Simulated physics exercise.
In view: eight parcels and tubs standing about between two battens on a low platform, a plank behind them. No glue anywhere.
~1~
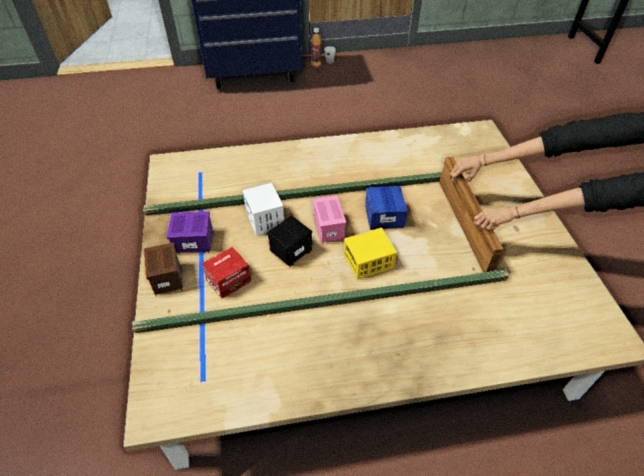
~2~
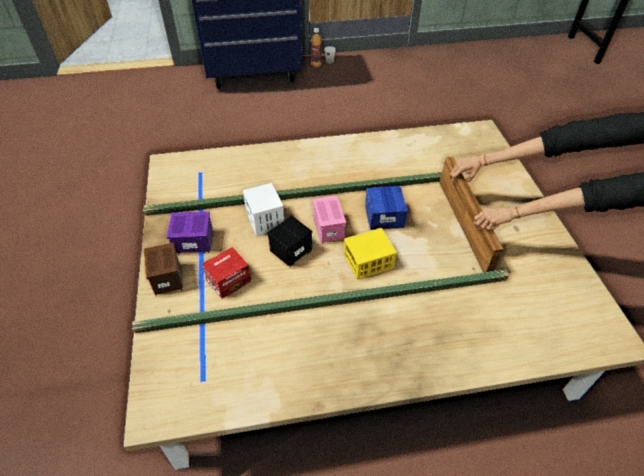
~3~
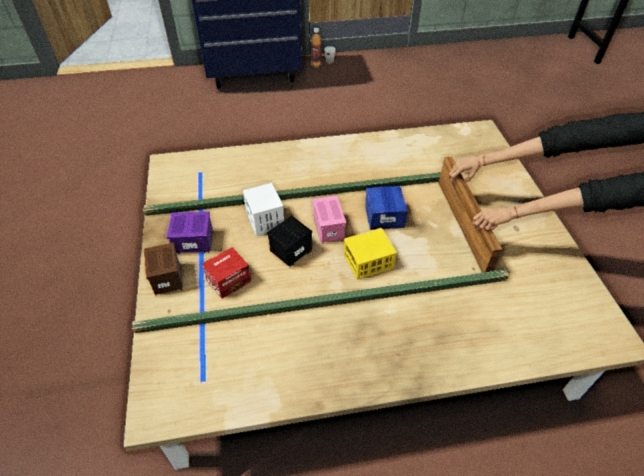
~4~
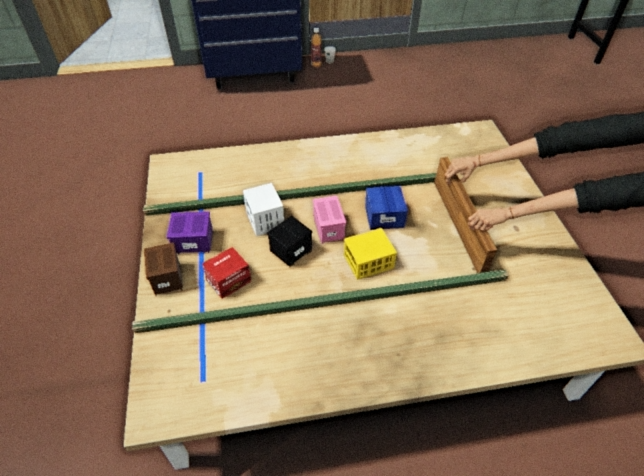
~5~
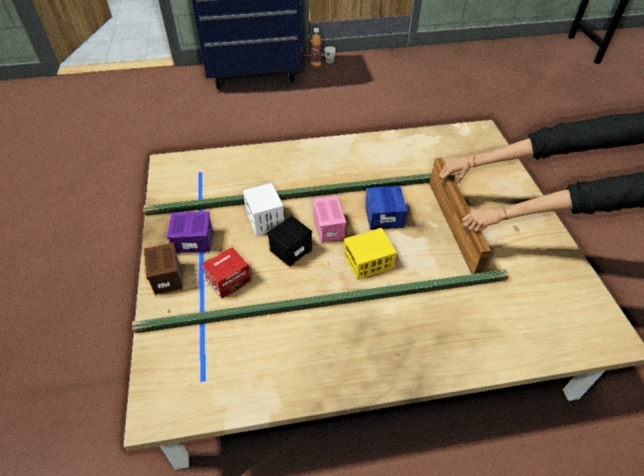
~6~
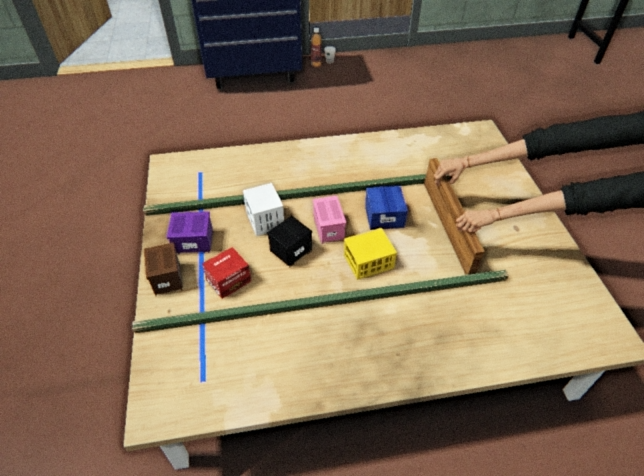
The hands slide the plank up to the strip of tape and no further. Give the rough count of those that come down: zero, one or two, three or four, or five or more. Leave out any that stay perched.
In the end the number that fall off is three or four.
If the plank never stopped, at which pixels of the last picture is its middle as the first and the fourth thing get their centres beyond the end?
Its middle is around (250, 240) and later (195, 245).
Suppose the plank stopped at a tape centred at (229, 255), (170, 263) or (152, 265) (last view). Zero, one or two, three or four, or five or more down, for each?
Taking them in turn, one or two; five or more; at least five.
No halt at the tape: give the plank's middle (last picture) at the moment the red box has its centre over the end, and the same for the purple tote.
Its middle is around (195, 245) and around (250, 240).
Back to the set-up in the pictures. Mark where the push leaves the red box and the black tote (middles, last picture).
Near (138, 302) and (139, 268).
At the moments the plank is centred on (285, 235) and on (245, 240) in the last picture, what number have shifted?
7 and 8.
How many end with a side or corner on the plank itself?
The number is 2.
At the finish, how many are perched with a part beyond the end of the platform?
That would be 3.
A little later, none off yet; brown tote at rest near (164, 269); purple tote at rest near (191, 233); red box at rest near (227, 273).
When it is over, the number that fall off is three or four; down, white crate, purple tote and brown tote.
